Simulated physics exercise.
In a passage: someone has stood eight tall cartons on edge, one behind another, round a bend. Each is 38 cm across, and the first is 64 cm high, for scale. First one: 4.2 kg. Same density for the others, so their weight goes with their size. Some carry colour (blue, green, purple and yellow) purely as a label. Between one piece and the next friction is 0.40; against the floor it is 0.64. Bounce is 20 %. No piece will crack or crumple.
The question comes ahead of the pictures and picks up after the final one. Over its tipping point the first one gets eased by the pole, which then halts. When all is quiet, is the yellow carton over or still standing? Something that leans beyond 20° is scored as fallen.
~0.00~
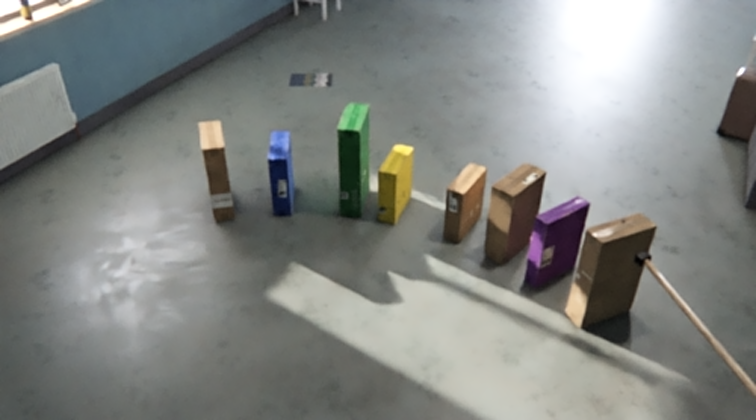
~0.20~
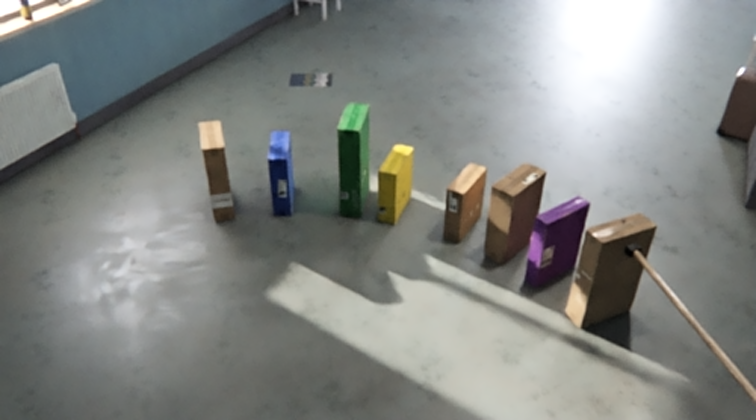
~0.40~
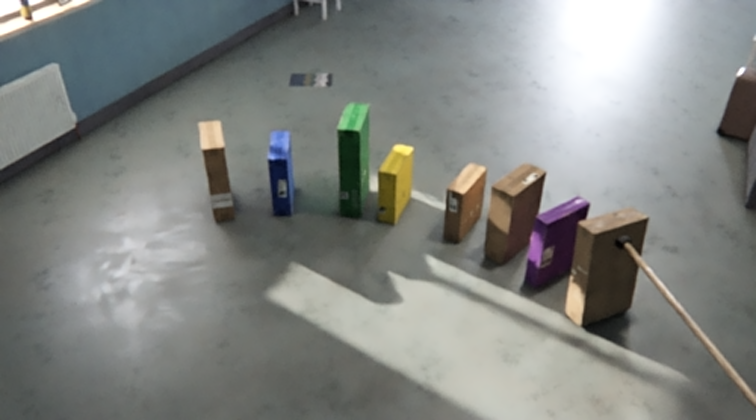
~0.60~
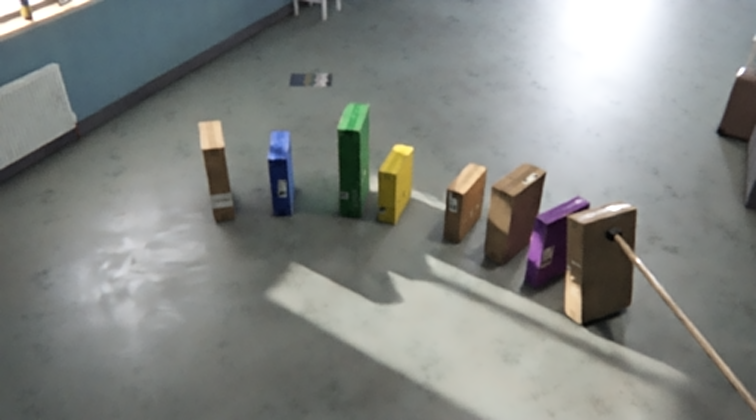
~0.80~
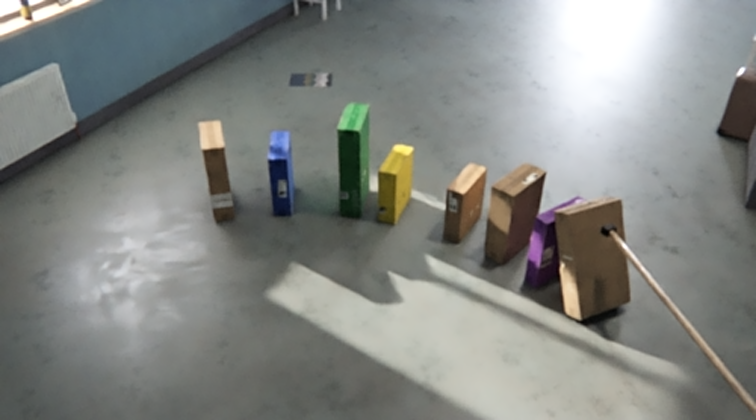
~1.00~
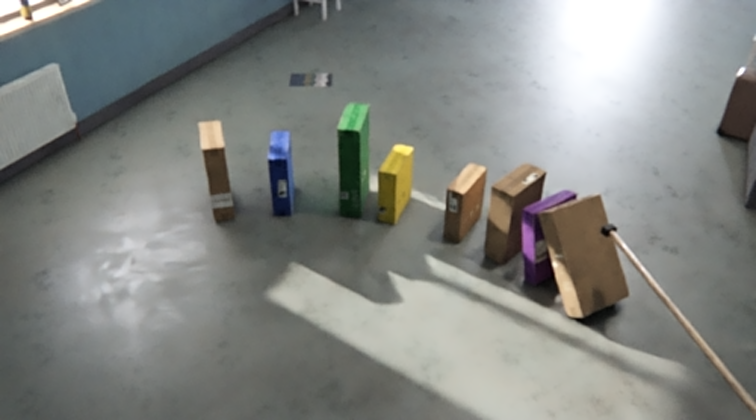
Once all is quiet, it is still up.
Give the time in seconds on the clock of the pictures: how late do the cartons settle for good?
At about 2.5 s.
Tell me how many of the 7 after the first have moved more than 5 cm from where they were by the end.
3 have shifted.
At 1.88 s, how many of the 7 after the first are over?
3.
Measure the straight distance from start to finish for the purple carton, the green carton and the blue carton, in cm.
Here purple ends up 30 centimetres away, green 0 centimetres and blue 0 centimetres.
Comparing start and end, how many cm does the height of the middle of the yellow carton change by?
Its middle finishes around 0 cm lower.
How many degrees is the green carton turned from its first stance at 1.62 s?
0°.
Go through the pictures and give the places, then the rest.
In the first picture (places mark the middle of the side facing us), pole end (638, 261) 10 cm from the first carton; yellow carton (387, 199); green carton (350, 176); blue carton (280, 189); the rest undisturbed.
The second picture shows pole end (629, 253) 19 mm from the first carton; yellow carton (387, 199).
The third picture shows pole end (619, 244) pushing; yellow carton (387, 199); the rest undisturbed.
The fourth picture shows pole end (610, 237) pushing; yellow carton (387, 199); the rest undisturbed.
The fifth picture shows pole end (605, 232) stopped; yellow carton (387, 199); the rest undisturbed.
The sixth picture shows pole end (605, 232) stopped; yellow carton (387, 199); purple carton (529, 248) leaning 13°; green carton (350, 176); one has shifted.
After 1.16 s, 1 of the 7 other cartons over; yellow carton unmoved; purple carton leaning 26°.
After 1.40 s, 2 of the 7 other cartons over; yellow carton unmoved; purple carton leaning 45°.
After 1.62 s, 3 of the 7 other cartons over; yellow carton unmoved; purple carton leaning 61°.
After 1.88 s, 3 of the 7 other cartons over; yellow carton leaning 9°; purple carton leaning 63°.
At rest (2.9 s), 3 of the 7 other cartons over; yellow carton shifted 35 mm; purple carton leaning 65°; green carton unmoved. Four left standing. As the last picture would show them, middles, yellow carton near (391, 184), purple carton near (525, 235).
